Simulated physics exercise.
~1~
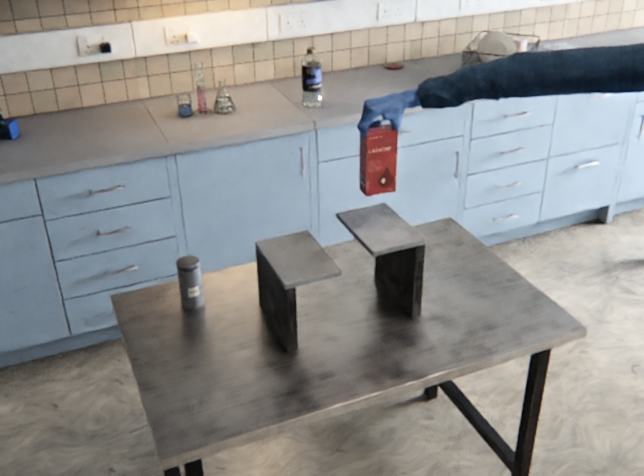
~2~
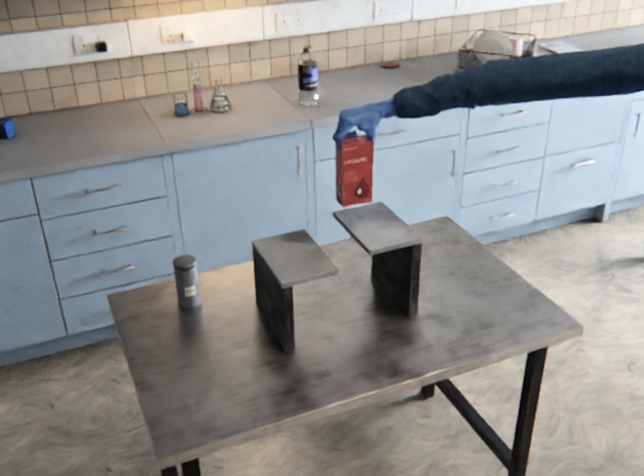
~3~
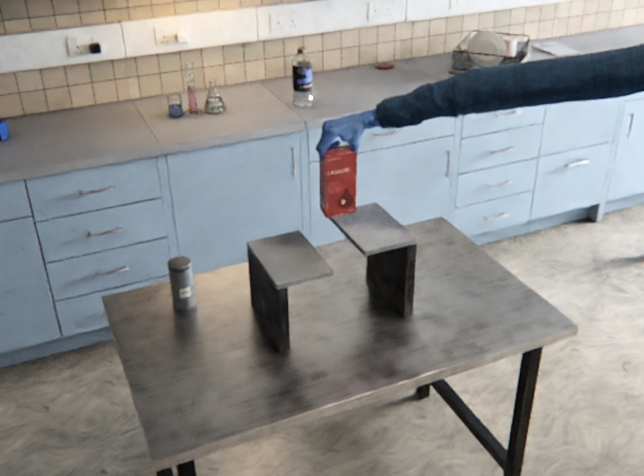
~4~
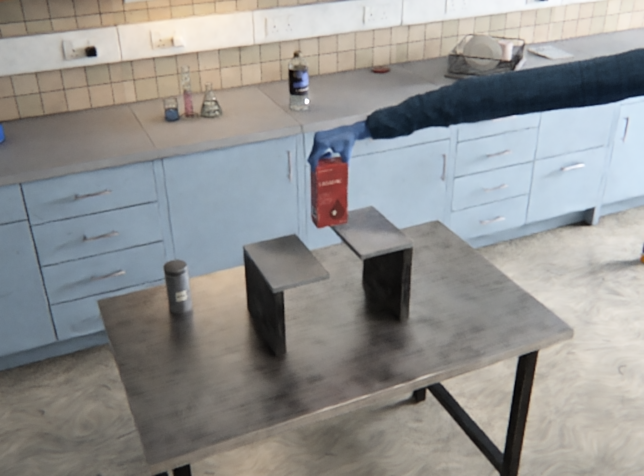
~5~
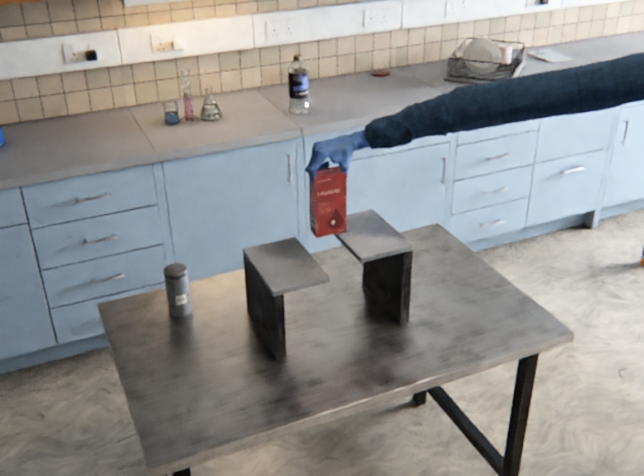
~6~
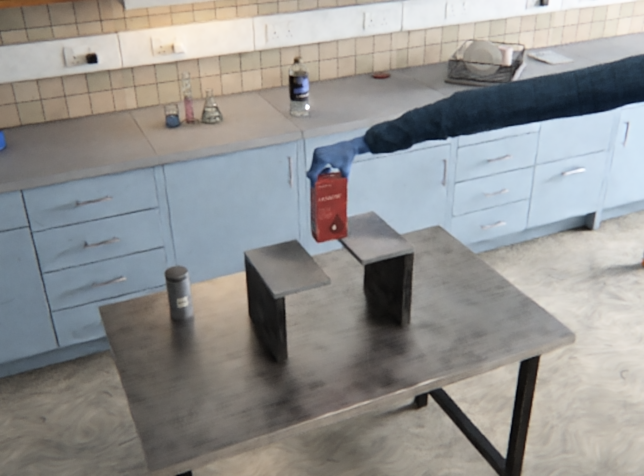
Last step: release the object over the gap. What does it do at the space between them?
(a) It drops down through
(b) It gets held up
It gets held up (b).
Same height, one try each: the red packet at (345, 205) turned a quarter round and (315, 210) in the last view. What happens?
Try 1: Stuck. Try 2: Stuck.
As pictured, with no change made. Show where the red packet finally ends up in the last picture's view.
Pretty much around (306, 247), I'd say.
Then, 0.20 s later than the last frame, red packet tilted by 5° near (326, 216).
Then, 0.30 s later than the last frame, red packet tilted by 34° near (313, 231).
Then, 0.40 s later than the last frame, red packet on its side near (307, 242).
Then, 0.50 s later than the last frame, red packet on its side near (307, 245).
When it is over, lying over on the stand or table, red packet; grey jar as before. End places, in pixels of the last picture, red packet near (306, 246). The packet lodges.
